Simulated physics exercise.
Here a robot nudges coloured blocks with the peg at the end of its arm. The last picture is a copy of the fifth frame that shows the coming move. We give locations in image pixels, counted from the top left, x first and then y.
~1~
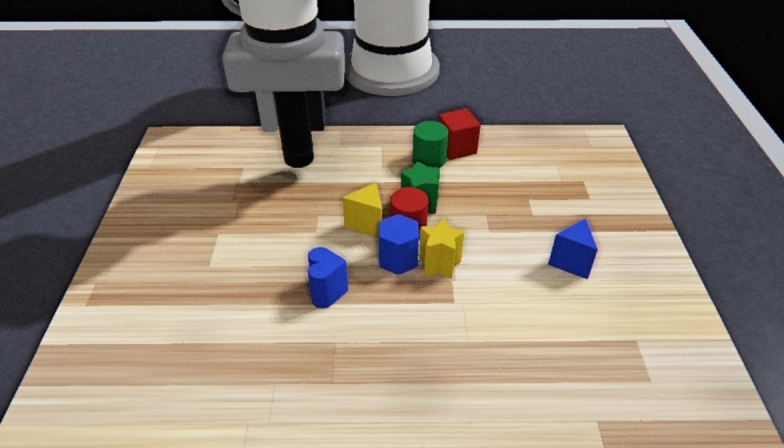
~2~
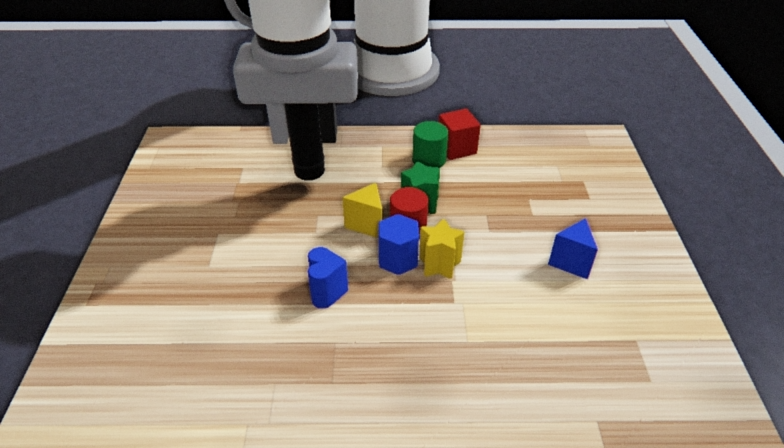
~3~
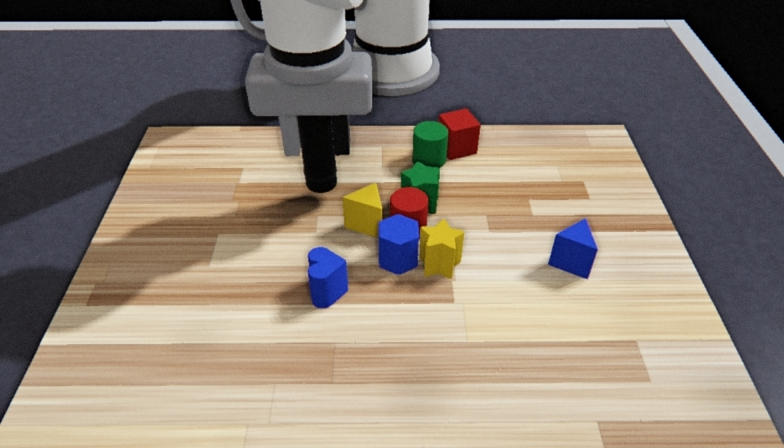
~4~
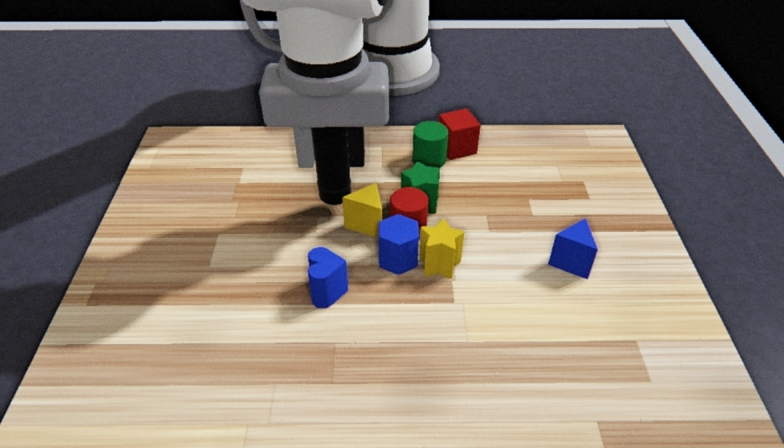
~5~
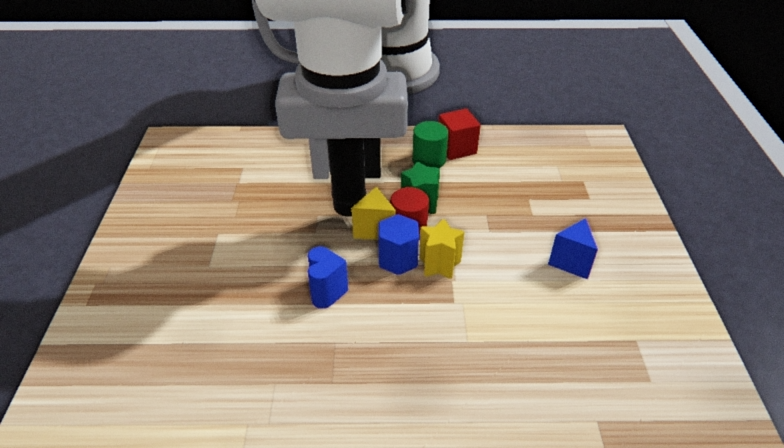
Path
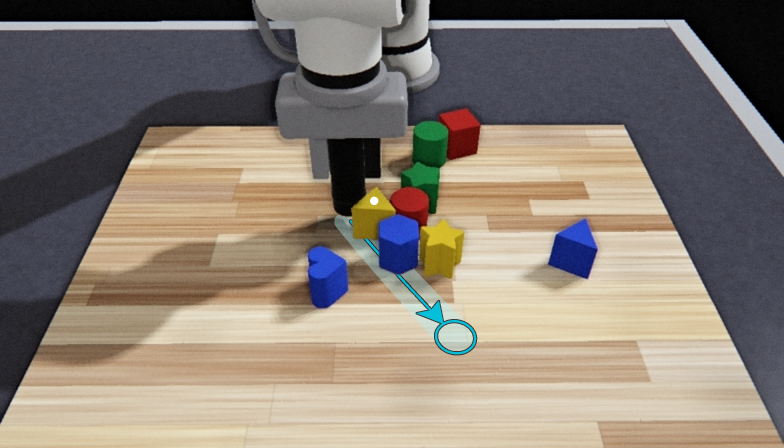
A white and grey robot arm with a black peg stands at the back of a light wooden board on a dark surface, seen from the front and above. Yellow, red, blue and green blocks cluster near the middle, with a red cube behind and a blue triangular block apart at right. The peg slides forward and right, then nudges the yellow triangular block slightly rightward, while the other blocks and the view stay still.
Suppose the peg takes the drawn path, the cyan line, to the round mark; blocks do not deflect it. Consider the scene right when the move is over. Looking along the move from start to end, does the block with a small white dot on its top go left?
Yes, that is what happens.
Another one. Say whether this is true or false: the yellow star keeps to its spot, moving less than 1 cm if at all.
Verdict: False.
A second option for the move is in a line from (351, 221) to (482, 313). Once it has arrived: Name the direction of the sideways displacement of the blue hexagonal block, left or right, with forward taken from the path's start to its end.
Measured against the direction from start to end, the blue hexagonal block shifts toward the right-hand side.
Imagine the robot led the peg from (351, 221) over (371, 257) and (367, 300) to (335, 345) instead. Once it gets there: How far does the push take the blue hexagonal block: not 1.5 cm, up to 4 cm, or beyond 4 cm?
Medium: 1.5 to 4 cm.
The line goes from (351, 221) to (456, 337); the dot is on the yellow three-sided block.
On the path given first. One third of the way, peg (381, 242); yellow three-sided block (414, 225), turned 25° anticlockwise; blue hexagonal block (420, 250), turned 20° clockwise; red disc (419, 199); yellow star (463, 243), turned 50° anticlockwise.
Two thirds of the way, peg (417, 280); yellow three-sided block (429, 230), turned 55° anticlockwise; blue hexagonal block (457, 273), turned 15° clockwise; red disc (419, 199); yellow star (479, 250), turned 110° anticlockwise.
At the end, peg (457, 323); yellow three-sided block (429, 230), turned 55° anticlockwise; blue hexagonal block (495, 291), turned 30° anticlockwise; red disc (419, 199); yellow star (480, 250), turned 115° anticlockwise.
